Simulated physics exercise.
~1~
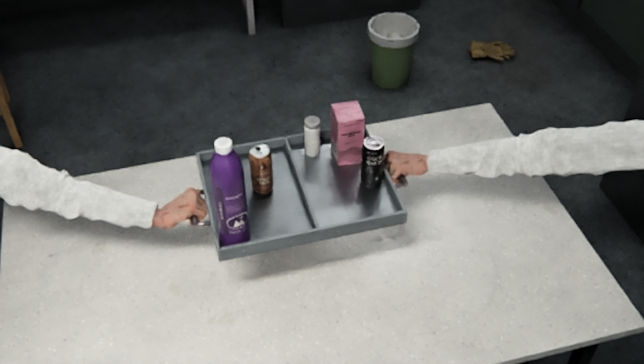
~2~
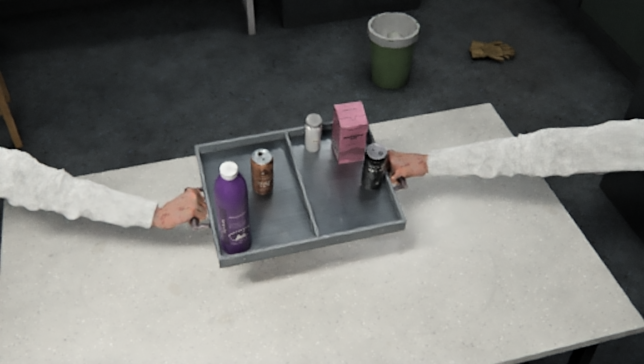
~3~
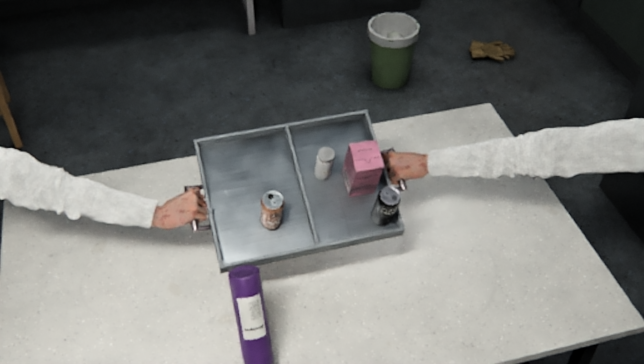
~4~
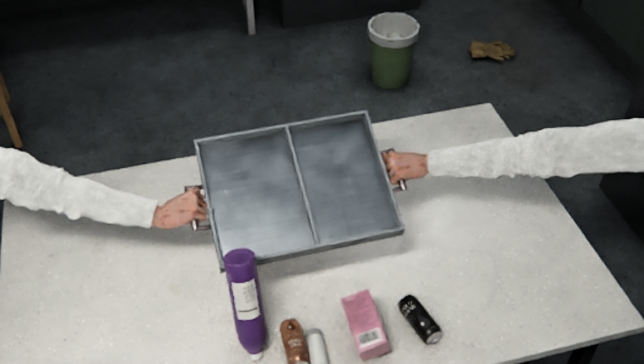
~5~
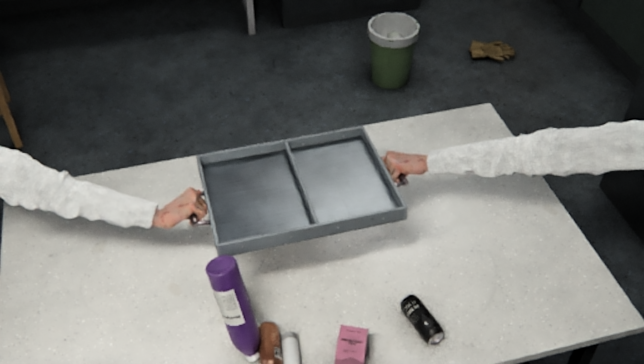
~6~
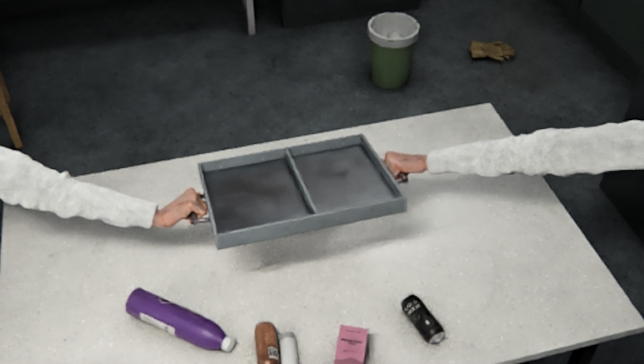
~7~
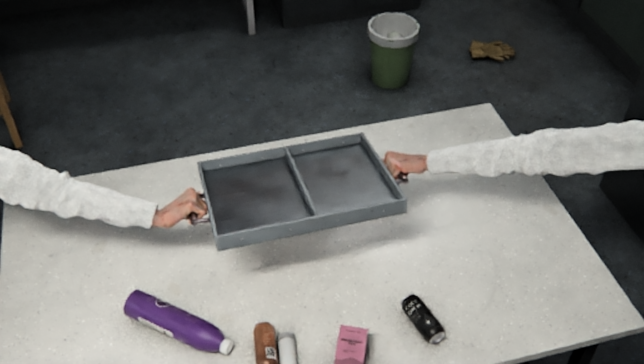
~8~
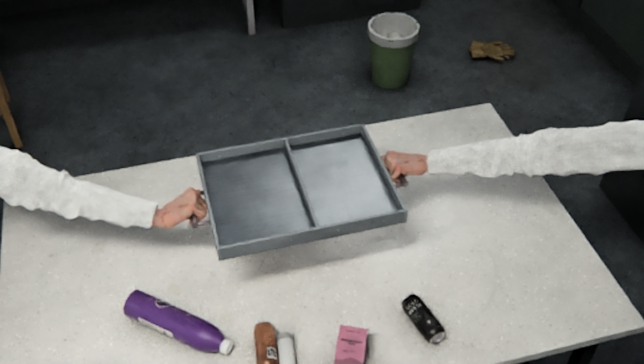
Above a pale table, two hands tilt a divided gray tray toward the near side, and a purple bottle, two cans, a pink carton and a small white container slide off. The tray levels and tips slightly away, leaving all five lying on the tabletop below the empty tray.
